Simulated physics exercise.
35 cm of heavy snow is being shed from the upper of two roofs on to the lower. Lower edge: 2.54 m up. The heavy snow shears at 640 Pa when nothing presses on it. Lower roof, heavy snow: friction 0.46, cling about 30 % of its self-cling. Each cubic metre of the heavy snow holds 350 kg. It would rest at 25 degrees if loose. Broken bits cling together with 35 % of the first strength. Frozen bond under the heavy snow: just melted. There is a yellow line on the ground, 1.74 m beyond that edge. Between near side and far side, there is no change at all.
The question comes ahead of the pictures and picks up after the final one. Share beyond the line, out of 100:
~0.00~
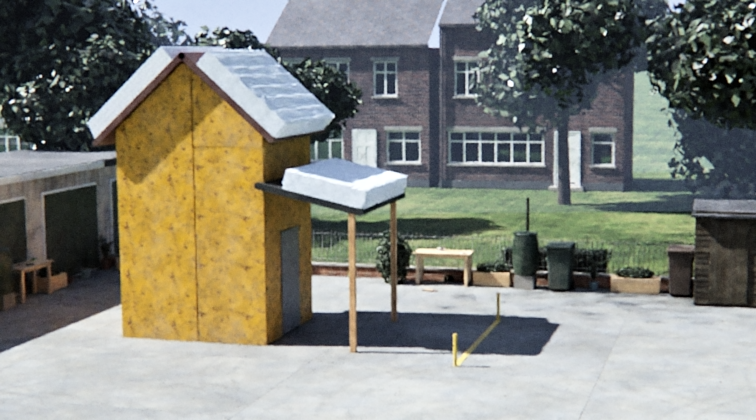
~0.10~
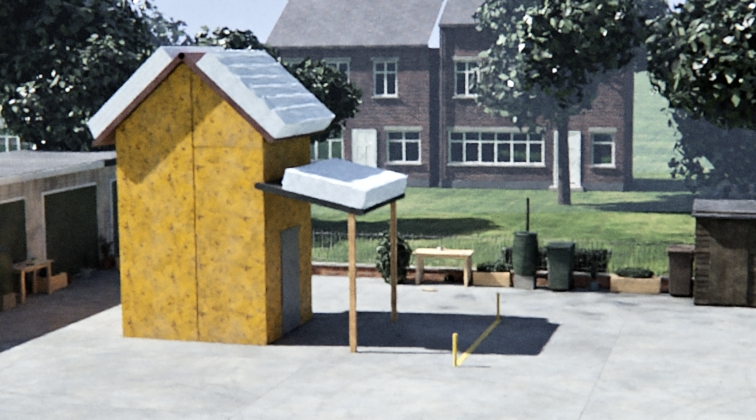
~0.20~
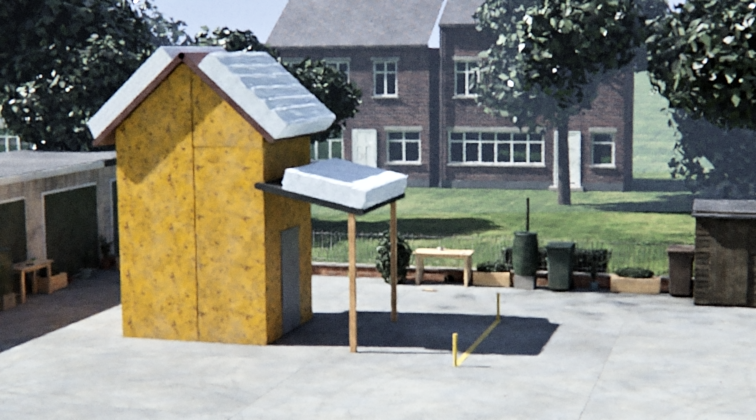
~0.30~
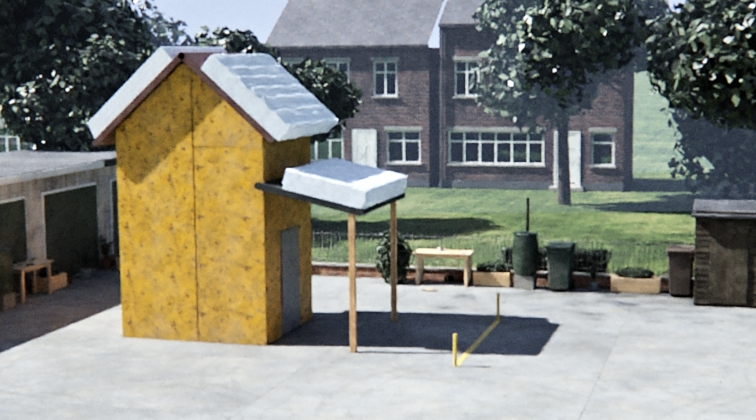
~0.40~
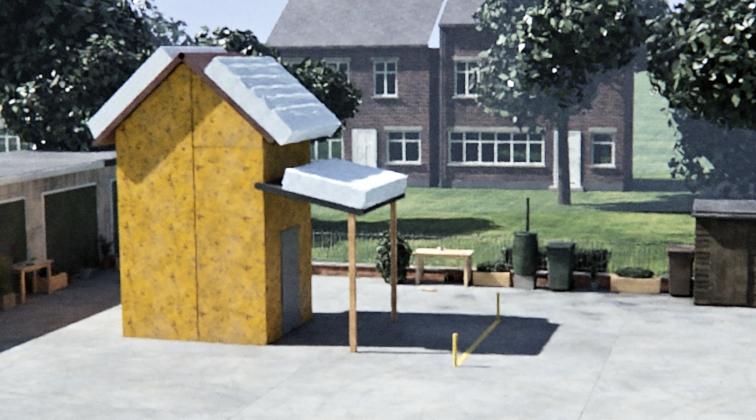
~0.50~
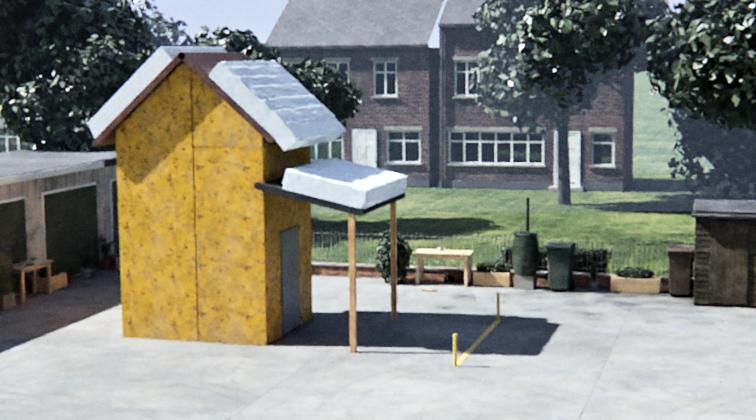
1 %.
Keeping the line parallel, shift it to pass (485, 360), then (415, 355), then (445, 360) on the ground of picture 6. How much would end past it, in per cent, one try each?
First try 0 per cent, second 10 per cent, third 2 per cent.
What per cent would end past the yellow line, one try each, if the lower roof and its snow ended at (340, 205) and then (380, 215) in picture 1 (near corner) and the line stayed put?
Close to 7 % on the first try, close to 0 % on the next.
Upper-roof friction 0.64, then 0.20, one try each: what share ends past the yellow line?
0 %, then 12 %.
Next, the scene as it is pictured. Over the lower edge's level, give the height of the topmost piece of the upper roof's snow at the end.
Roughly 1.0 m.
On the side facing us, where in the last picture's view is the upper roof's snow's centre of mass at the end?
Near (339, 222).
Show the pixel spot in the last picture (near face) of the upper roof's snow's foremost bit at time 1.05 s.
Near (328, 171).
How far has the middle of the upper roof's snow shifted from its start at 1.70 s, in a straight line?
It has shifted some 2.0 m.
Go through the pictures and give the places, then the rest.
The first frame shows front end of the heavy snow at (275, 119).
The second frame shows front end of the heavy snow at (275, 119), its middle shifted 1.1 cm.
The third frame shows front end of the heavy snow at (277, 121), its middle shifted 4.6 cm, 2 % of it past the upper edge, in one piece.
The fourth frame shows front end of the heavy snow at (279, 123), its middle shifted 10 cm, 6 % of it past the upper edge, in one piece.
The fifth frame shows front end of the heavy snow at (283, 127), its middle shifted 19 cm, 10 % of it past the upper edge, in one piece.
The sixth frame shows front end of the heavy snow at (288, 133), its middle shifted 30 cm, 16 % of it past the upper edge, cracking.
By 1.05 s, none is below the lower edge and 0 % is past the line.
By 1.70 s, none is below the lower edge and 0 % is past the line.
By 2.35 s, 22 % is below the lower edge and 0 % is past the line.
By 3.00 s, 29 % is below the lower edge and 1 % is past the line.
By 3.40 s, at the end, 29 % is below the lower edge and 1 % is past the line.
